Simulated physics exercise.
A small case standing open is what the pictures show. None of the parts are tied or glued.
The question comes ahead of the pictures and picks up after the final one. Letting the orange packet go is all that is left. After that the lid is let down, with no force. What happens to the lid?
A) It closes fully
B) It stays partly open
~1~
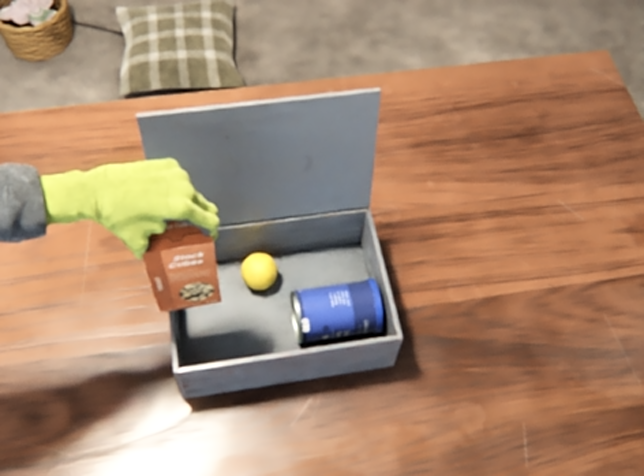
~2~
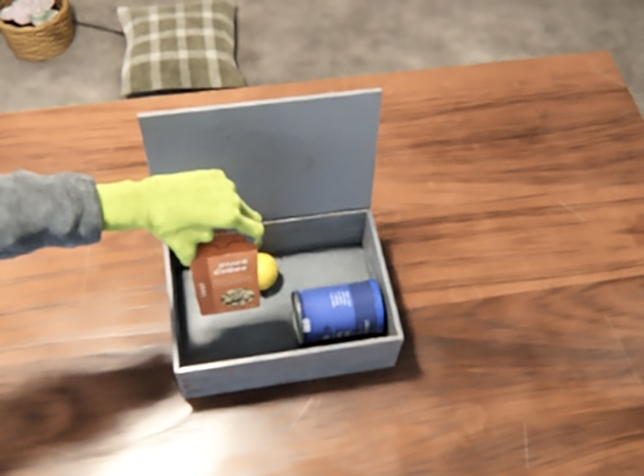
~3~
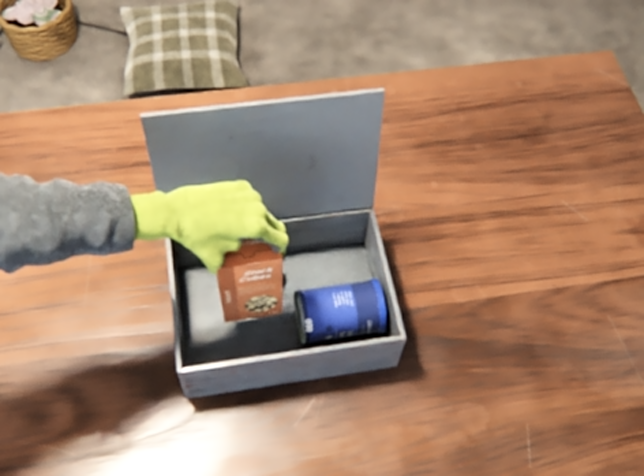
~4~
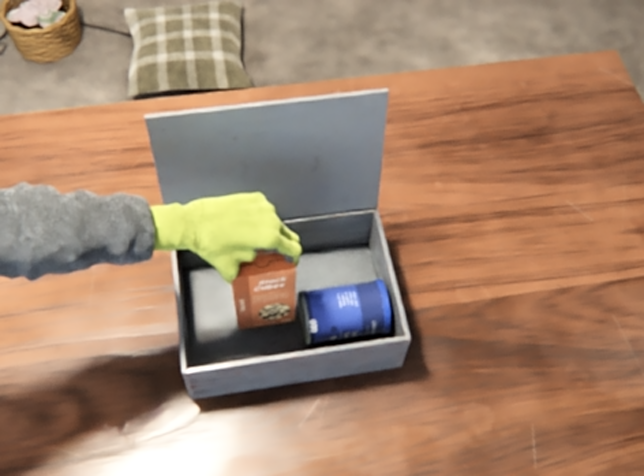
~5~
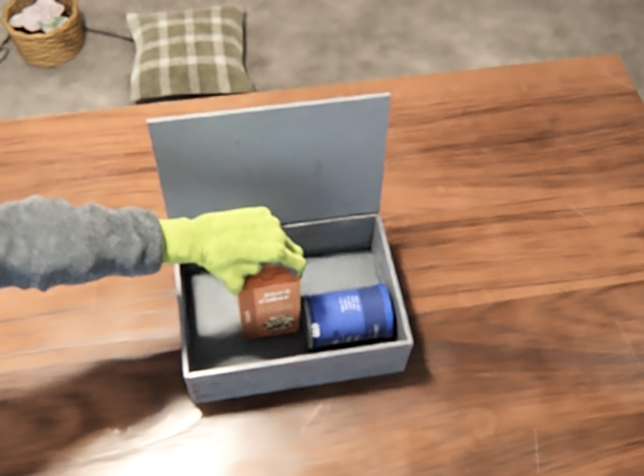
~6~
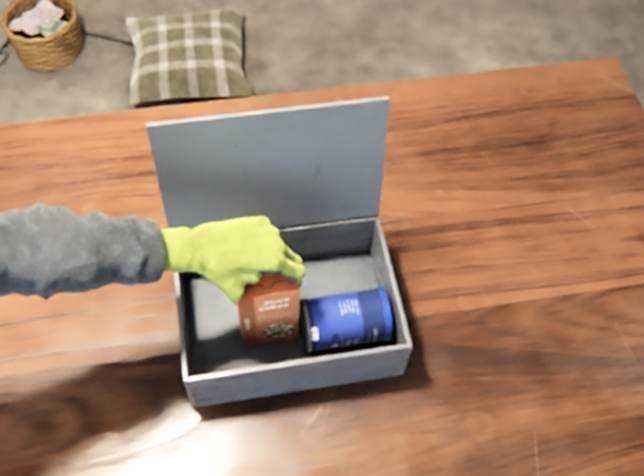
It stays partly open (B).
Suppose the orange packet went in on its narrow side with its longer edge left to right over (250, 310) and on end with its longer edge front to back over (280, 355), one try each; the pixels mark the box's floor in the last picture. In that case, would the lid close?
Try 1: Lid shut; try 2: Lid not shut.
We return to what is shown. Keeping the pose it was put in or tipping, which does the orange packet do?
In the end, it winds up askew.
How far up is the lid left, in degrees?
Some 12° above the rim.
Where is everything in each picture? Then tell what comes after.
In the first frame, coming down; orange packet (183, 265); yellow lemon (259, 271).
In the second frame, coming down; orange packet (225, 271).
In the third frame, coming down; orange packet (249, 279).
In the fourth frame, coming down; orange packet (263, 287).
In the fifth frame, coming down; orange packet (268, 299).
In the sixth frame, in place under the hand; orange packet (268, 307).
Then, 1.30 s after the last picture, lid 84° above the rim.
Then, 1.70 s after the last picture, lid 48° above the rim.
Then, 2.10 s after the last picture, lid 31° above the rim; orange packet tipped 8° from how it was near (269, 313).
Then, 2.30 s after the last picture, lid 16° above the rim; orange packet tipped 49° from how it was near (272, 328).
At rest, lid 12° above the rim; tipped over in the box, orange packet; the other 2 in place. Seen from the same camera at the end, orange packet near (272, 321).
